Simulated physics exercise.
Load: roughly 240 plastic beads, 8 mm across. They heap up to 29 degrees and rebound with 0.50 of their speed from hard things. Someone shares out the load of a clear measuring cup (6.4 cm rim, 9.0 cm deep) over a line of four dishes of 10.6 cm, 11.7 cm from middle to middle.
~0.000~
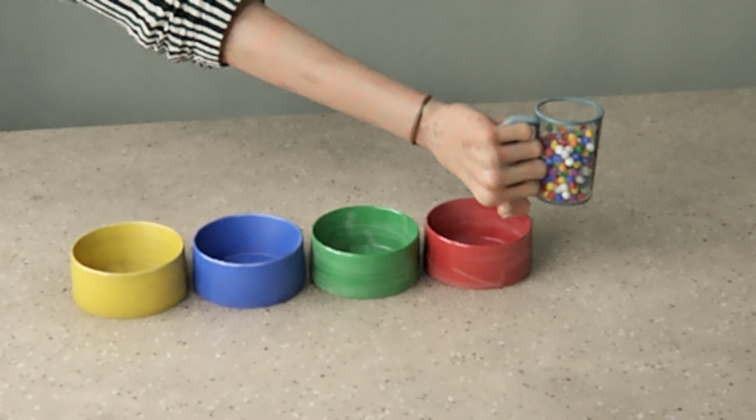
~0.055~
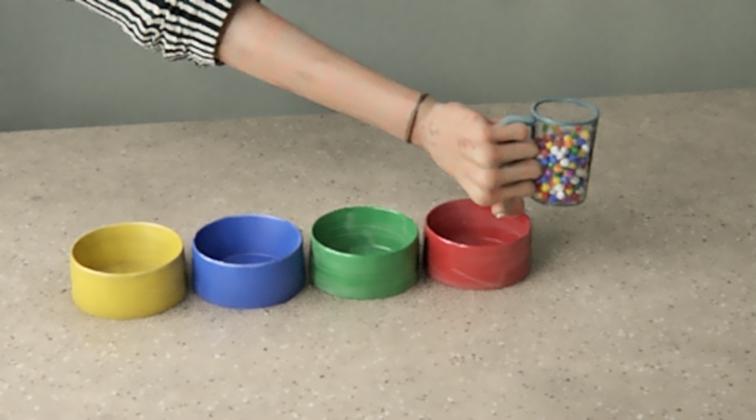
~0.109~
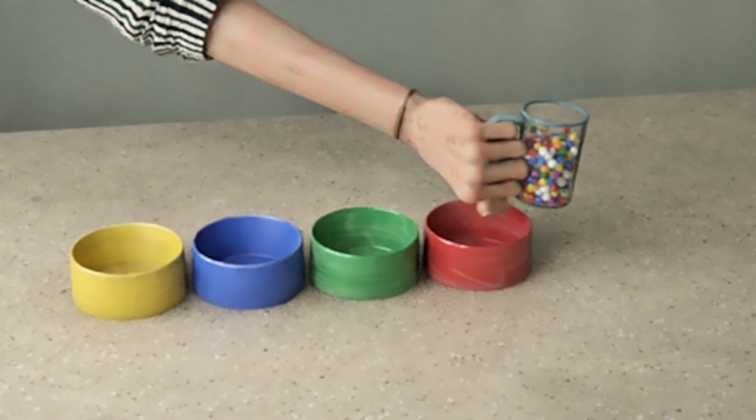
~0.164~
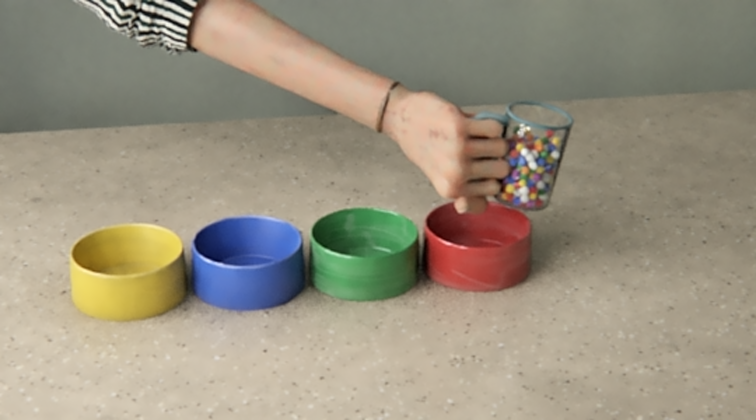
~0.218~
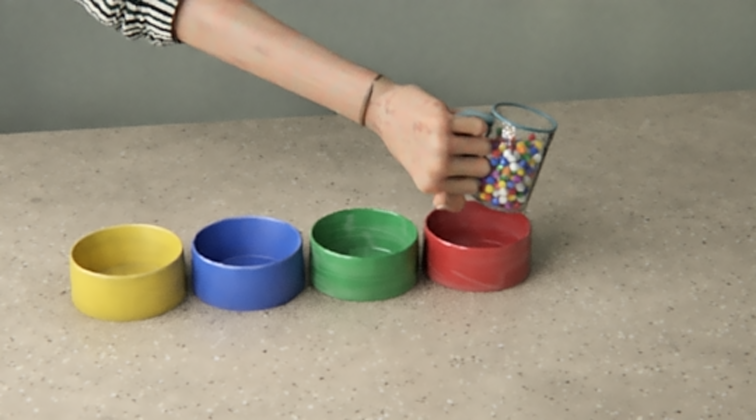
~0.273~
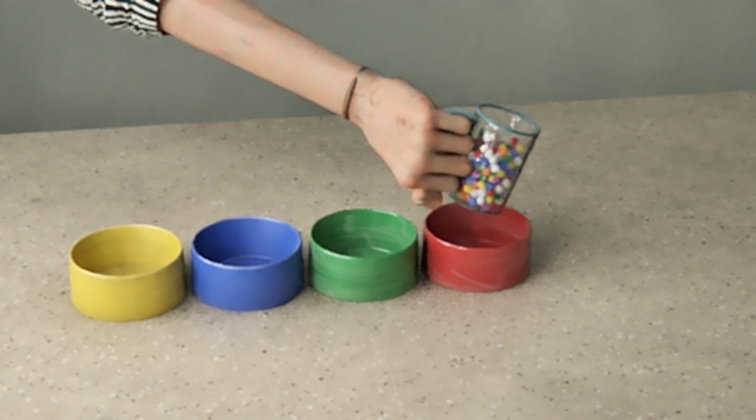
A hand reaching in from the upper left, with a striped sleeve and a thin dark bracelet, grips a clear cup of multicoloured beads by its handle. Seen from slightly above by a still camera, four round dishes, yellow, blue, green and red from left to right, stand on a speckled beige surface before a grey wall. The hand moves the cup leftward over the red dish, gradually tilting it rightward.
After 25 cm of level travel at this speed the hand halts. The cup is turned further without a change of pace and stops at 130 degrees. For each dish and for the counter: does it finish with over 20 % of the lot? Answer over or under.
Red dish: Under; blue dish: Under; green dish: Over; yellow dish: Under; on the counter: Under.
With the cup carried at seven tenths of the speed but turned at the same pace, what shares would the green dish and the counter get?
Green 100, counter 0.
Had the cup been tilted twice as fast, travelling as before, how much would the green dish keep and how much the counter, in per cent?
In that case green 100, counter 0.
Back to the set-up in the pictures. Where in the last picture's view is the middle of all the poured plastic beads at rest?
Near (368, 259).
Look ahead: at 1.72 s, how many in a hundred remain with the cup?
About 0 per cent.
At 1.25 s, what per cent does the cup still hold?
Some 90 per cent of the load.
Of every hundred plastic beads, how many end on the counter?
About 0 per cent.
After 0.86 s, tilt 72 degrees; cup holds 100 %.
Then, at 1.25 s, tilt 106 degrees; cup holds 90 %, green 10 %.
After 1.72 s, tilt 130 degrees; cup holds 0 %, green 100 %.
By 2.2 s all is still; red 0 %, blue 0 %, green 100 %, yellow 0 %, counter 0 %.
